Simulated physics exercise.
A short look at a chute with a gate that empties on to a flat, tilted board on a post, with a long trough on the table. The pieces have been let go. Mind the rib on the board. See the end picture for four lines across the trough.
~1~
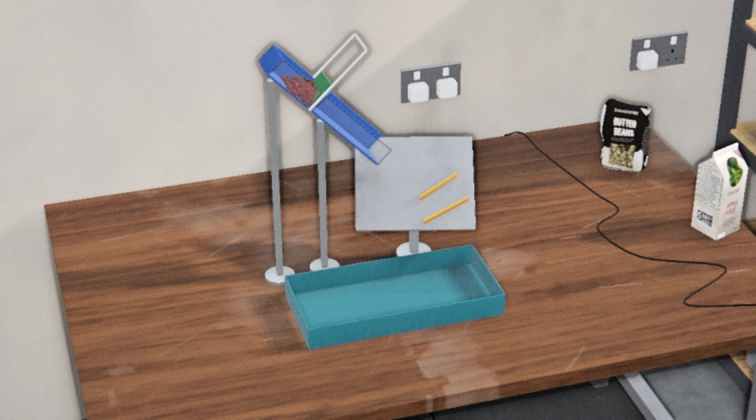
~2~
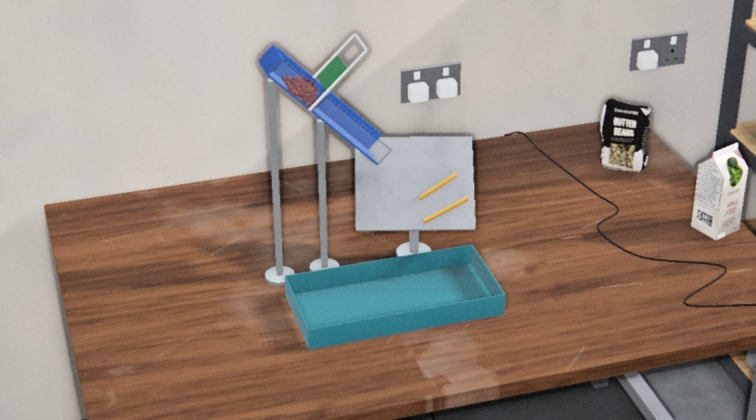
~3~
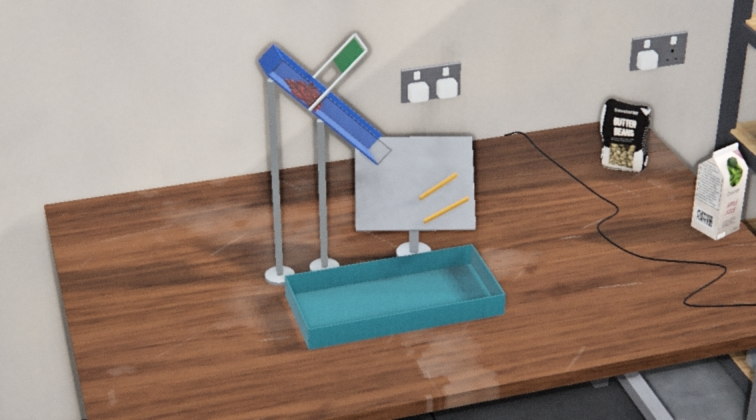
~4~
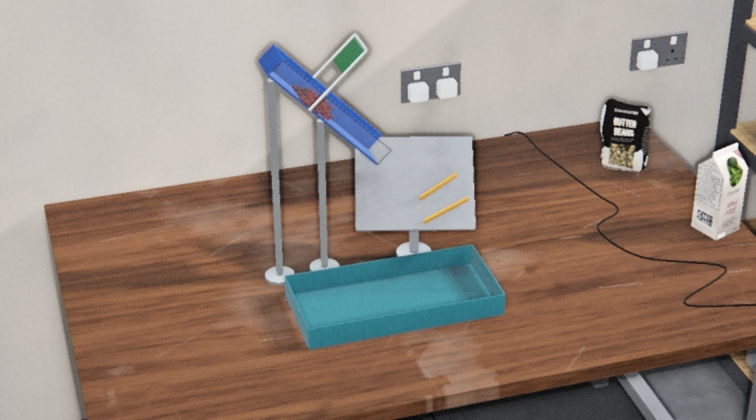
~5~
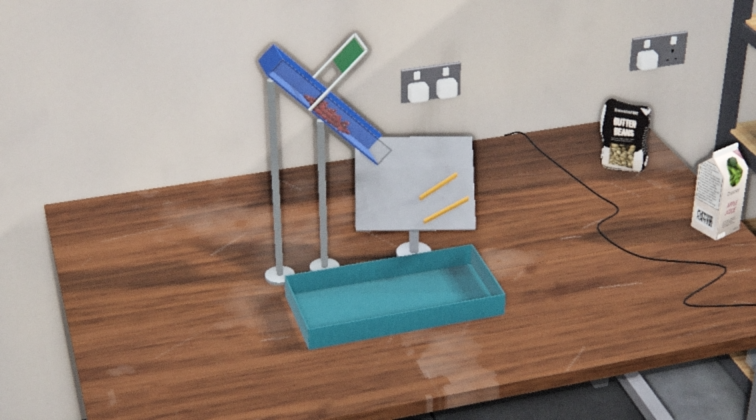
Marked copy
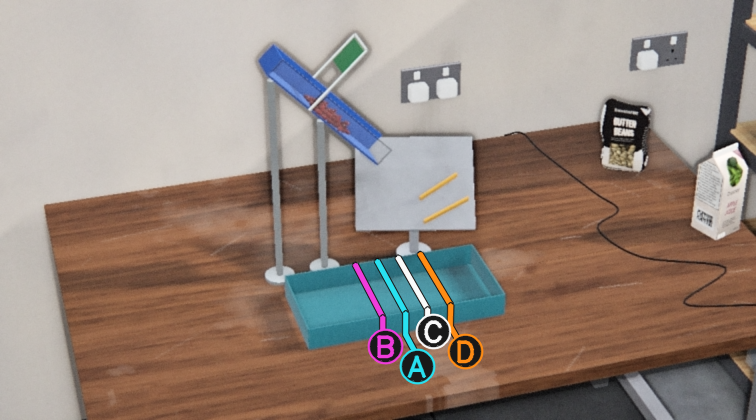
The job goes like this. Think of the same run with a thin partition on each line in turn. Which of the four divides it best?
I would pick line C.
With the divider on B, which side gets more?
The right side.
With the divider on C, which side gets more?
More lands on the right.
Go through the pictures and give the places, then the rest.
Load behind the gate near (301, 90), kidney beans; lip of the chute near (373, 157), sloping fairly steeply, in the first frame.
Middle of the board near (415, 183), tilted fairly steeply; middle of its low edge near (416, 230); of its high edge near (413, 137), in the second frame.
Front corners of the trough near (309, 329) and (505, 294), empty; front of the load near (313, 103), in the third frame.
Middle of the load near (315, 103); its front near (324, 112), close to a quarter of the way to the lip; rib from (469, 197) to (424, 220); rib from (457, 173) to (420, 197), in the fourth frame.
Middle of the load near (326, 116); its front near (344, 126), close to half of the way to the lip, in the fifth frame.
On the marked copy, line A crosses the front rim at (405, 312); line B crosses the front rim at (382, 316); line C crosses the front rim at (427, 308); line D crosses the front rim at (450, 304).
For line A, of what is caught, only a few on the left of the divider, all but a few on the right.
For line B, of what is caught, none at all on the left of the divider, the whole lot on the right.
For line C, of what is caught, close to a third on the left of the divider, close to two thirds on the right.
For line D, of what is caught, all but a few on the left of the divider, a small share on the right.
